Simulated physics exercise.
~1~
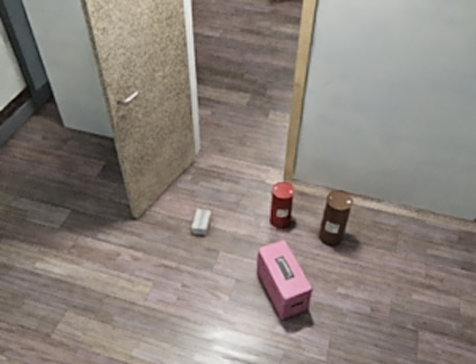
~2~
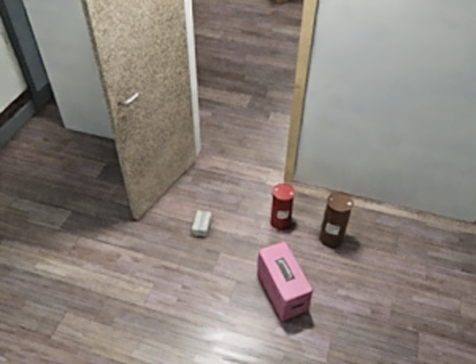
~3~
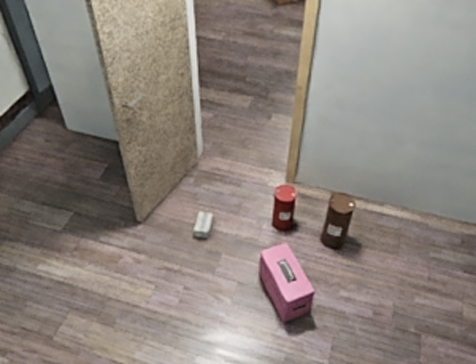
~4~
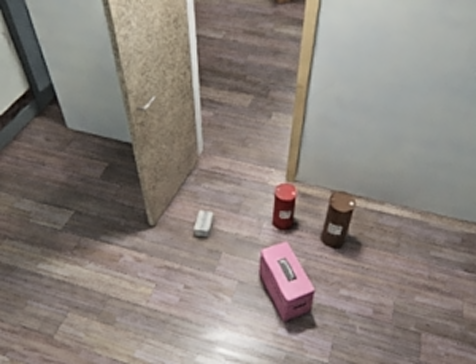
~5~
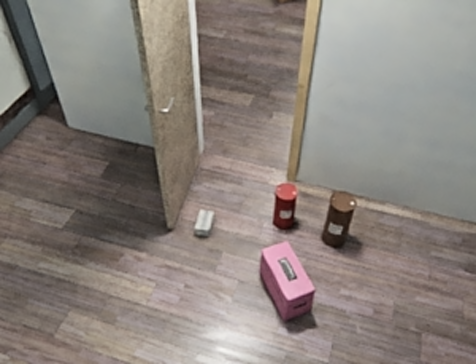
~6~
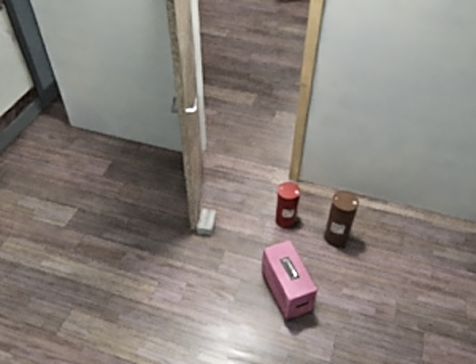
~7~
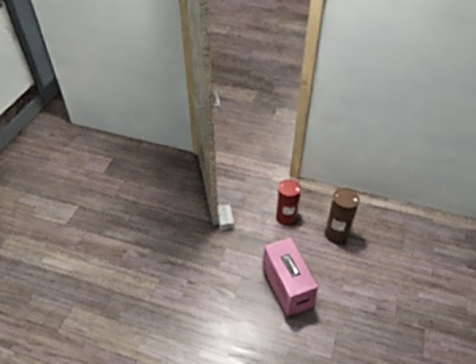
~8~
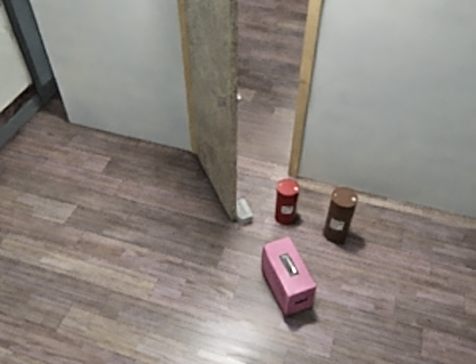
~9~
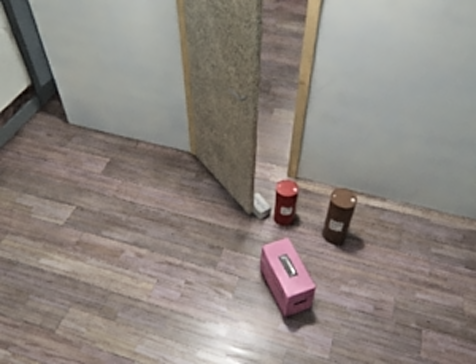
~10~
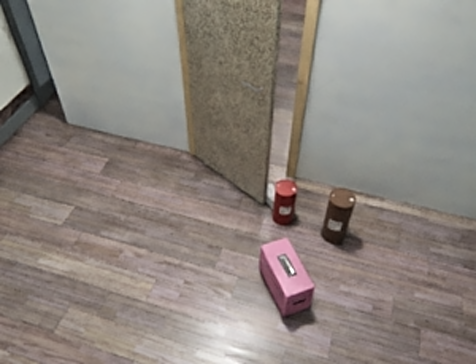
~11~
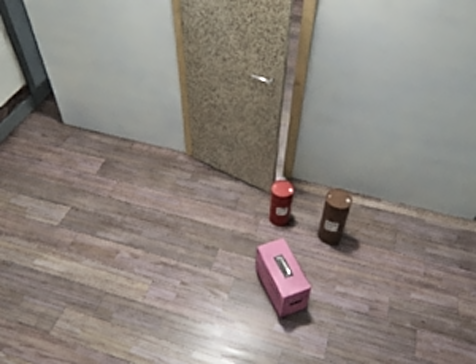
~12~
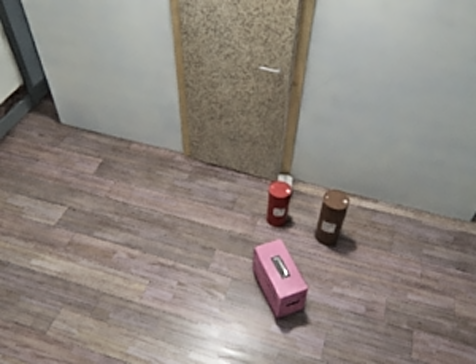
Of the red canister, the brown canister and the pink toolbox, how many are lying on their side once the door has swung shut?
None of them are. The two canisters and the pink toolbox are all still upright where they stood at the start.
Speckled door swinging shut, sliding a small white box across the floor to the doorway's edge behind unmoved canisters and toolbox.
